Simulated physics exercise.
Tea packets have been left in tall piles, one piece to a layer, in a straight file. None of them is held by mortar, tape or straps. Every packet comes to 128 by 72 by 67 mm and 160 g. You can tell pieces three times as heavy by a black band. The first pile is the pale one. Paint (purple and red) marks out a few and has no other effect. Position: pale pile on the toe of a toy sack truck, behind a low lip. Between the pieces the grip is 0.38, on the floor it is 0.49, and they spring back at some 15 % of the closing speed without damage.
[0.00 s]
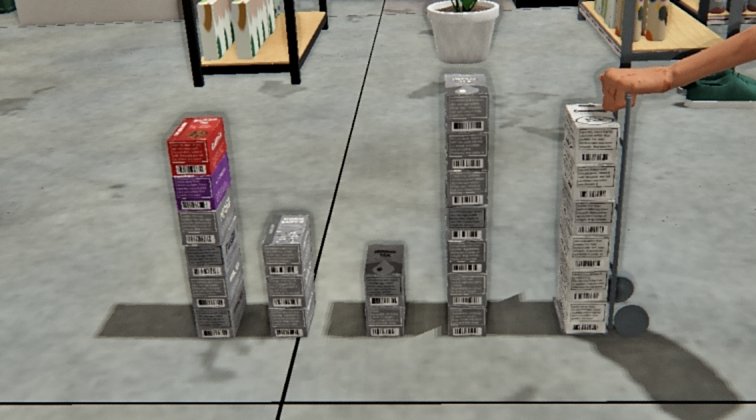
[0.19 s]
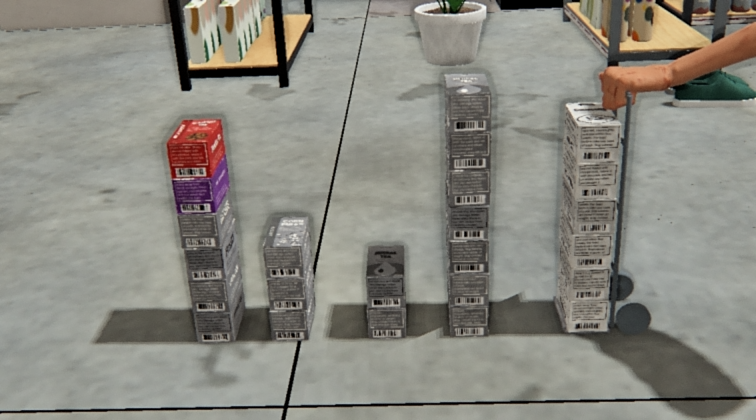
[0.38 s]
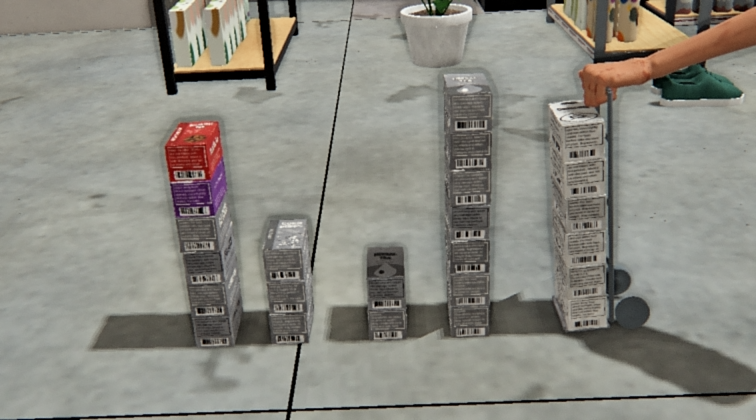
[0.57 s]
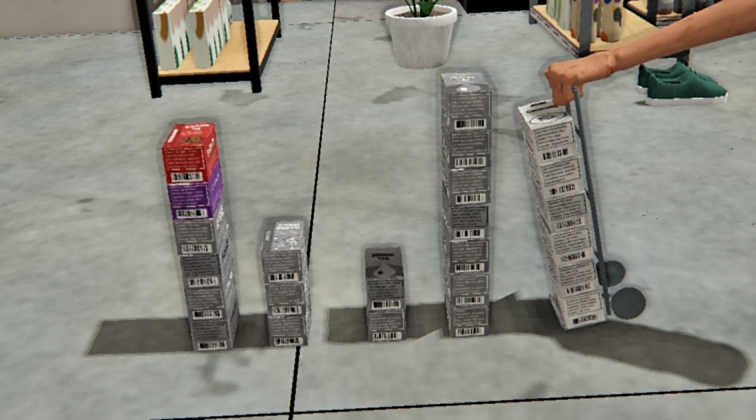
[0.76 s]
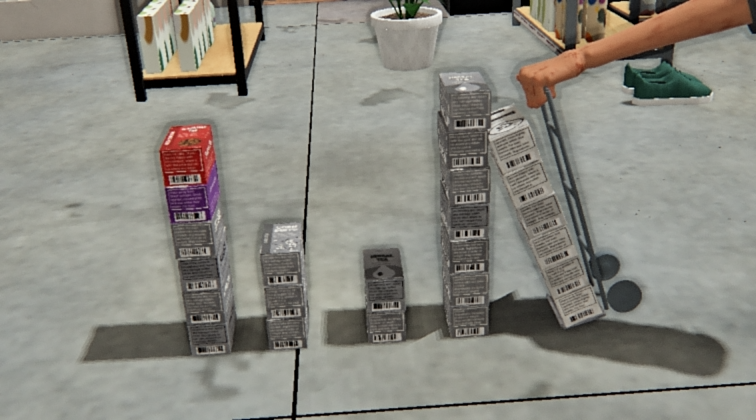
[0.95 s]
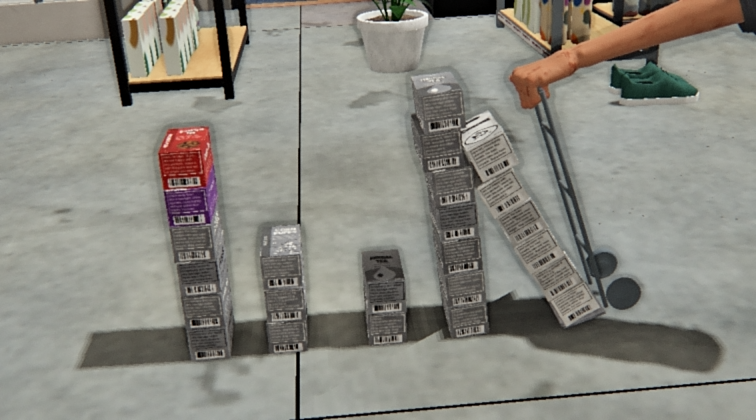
The clip shows a hand tilting a small hand truck leftward beside a row of box stacks, one topped with red and purple; the pale stack on it leans over against the tall grey stack, whose upper boxes shift left.
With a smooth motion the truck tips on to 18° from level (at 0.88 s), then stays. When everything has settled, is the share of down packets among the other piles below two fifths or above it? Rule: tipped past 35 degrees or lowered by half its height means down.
It is above two fifths.
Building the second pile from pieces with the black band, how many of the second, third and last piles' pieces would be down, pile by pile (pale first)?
Pieces down: Second pile 0, third pile 0, last pile 0.
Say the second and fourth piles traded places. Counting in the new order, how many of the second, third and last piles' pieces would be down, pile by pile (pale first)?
Down per pile: Second 3, third 1, last 0.
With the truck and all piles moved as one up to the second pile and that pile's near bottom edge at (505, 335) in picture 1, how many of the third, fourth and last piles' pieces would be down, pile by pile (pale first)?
Pile by pile, you'd see third at 1, fourth at 2 and last at 6 down.
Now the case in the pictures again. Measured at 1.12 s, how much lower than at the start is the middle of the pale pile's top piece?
4 cm lower.
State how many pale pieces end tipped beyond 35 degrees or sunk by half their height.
I count 6 pale pieces.
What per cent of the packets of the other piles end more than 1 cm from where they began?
95 % shifted.
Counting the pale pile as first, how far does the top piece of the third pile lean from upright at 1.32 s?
Tilt: Near 10 degrees.
Around 1.12 s, 6 of the pale pile down; none of the 18 other packets down, 7 disturbed.
Around 1.32 s, 6 of the pale pile down; 7 of the 18 other packets down.
Around 1.62 s, 6 of the pale pile down; 9 of the 18 other packets down; red packet tipped 39°, 7 cm lower; purple packet tipped 28°, 32 mm lower.
Around 1.88 s, 6 of the pale pile down; 16 of the 18 other packets down; red packet on its side; purple packet on its side.
Finally (2.4 s), 6 of the pale pile down; 16 of the 18 other packets down; purple packet on its side; red packet on its side. That is 89 per cent.
